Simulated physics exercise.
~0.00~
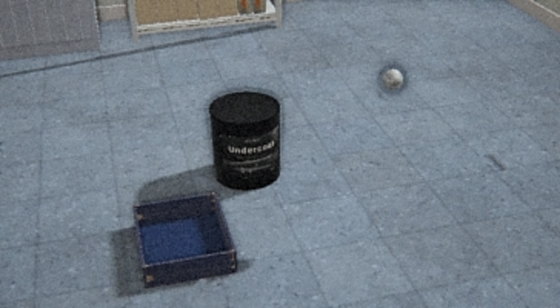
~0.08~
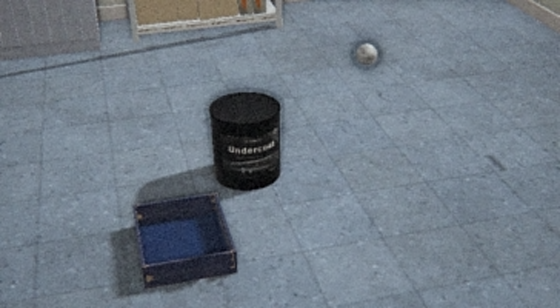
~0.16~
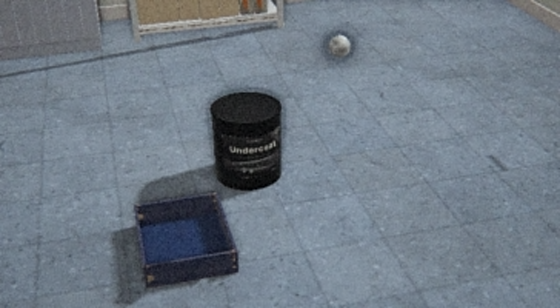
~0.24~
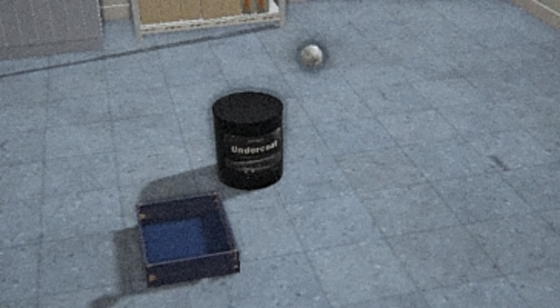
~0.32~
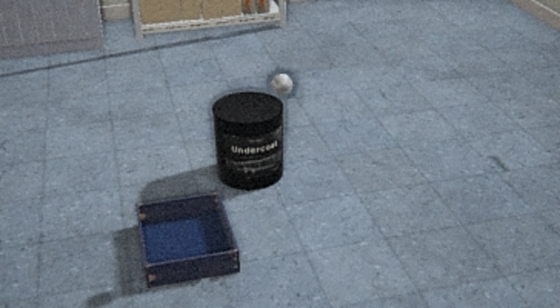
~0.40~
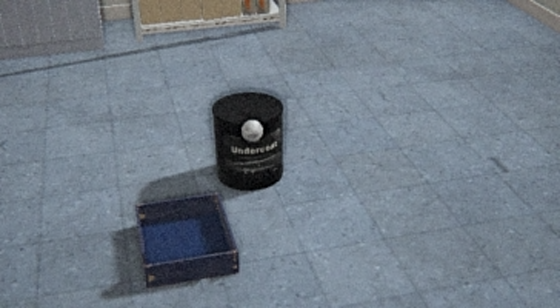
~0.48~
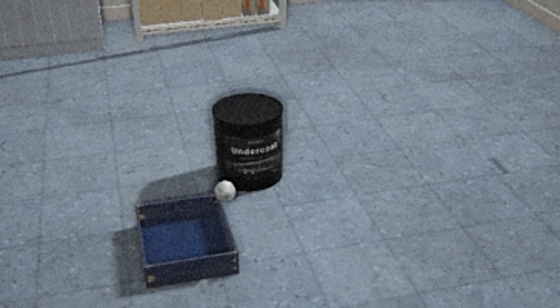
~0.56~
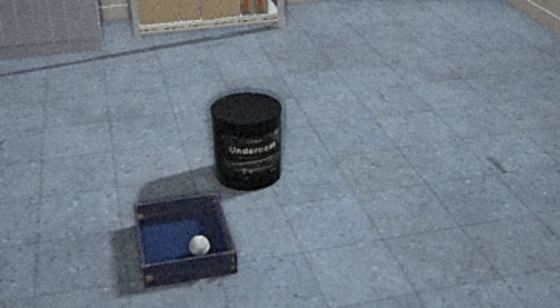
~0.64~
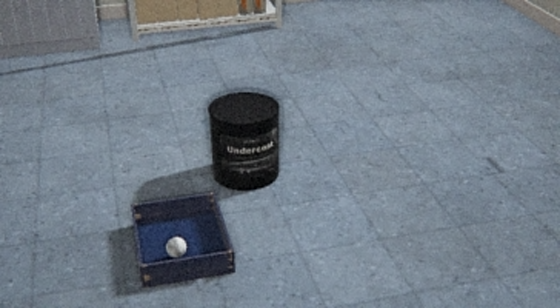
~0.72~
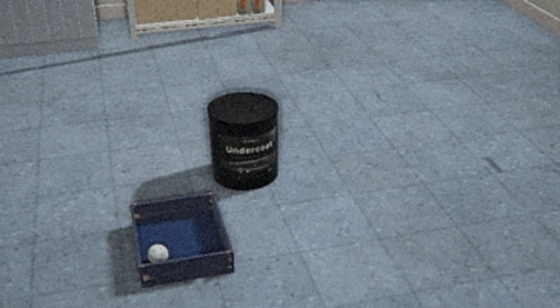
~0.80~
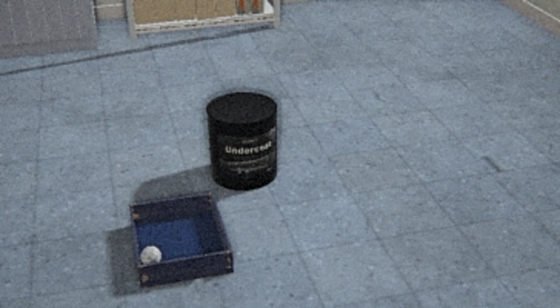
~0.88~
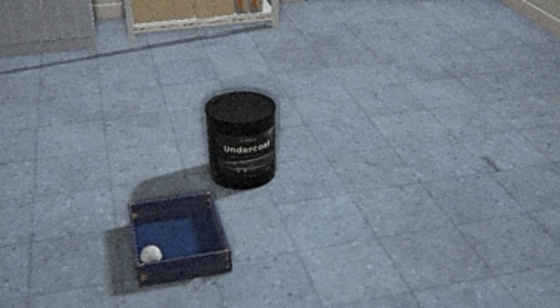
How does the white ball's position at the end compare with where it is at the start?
At the start the white ball is in the air at the upper right, beyond the black pail. At the end it rests inside the box at the lower left.
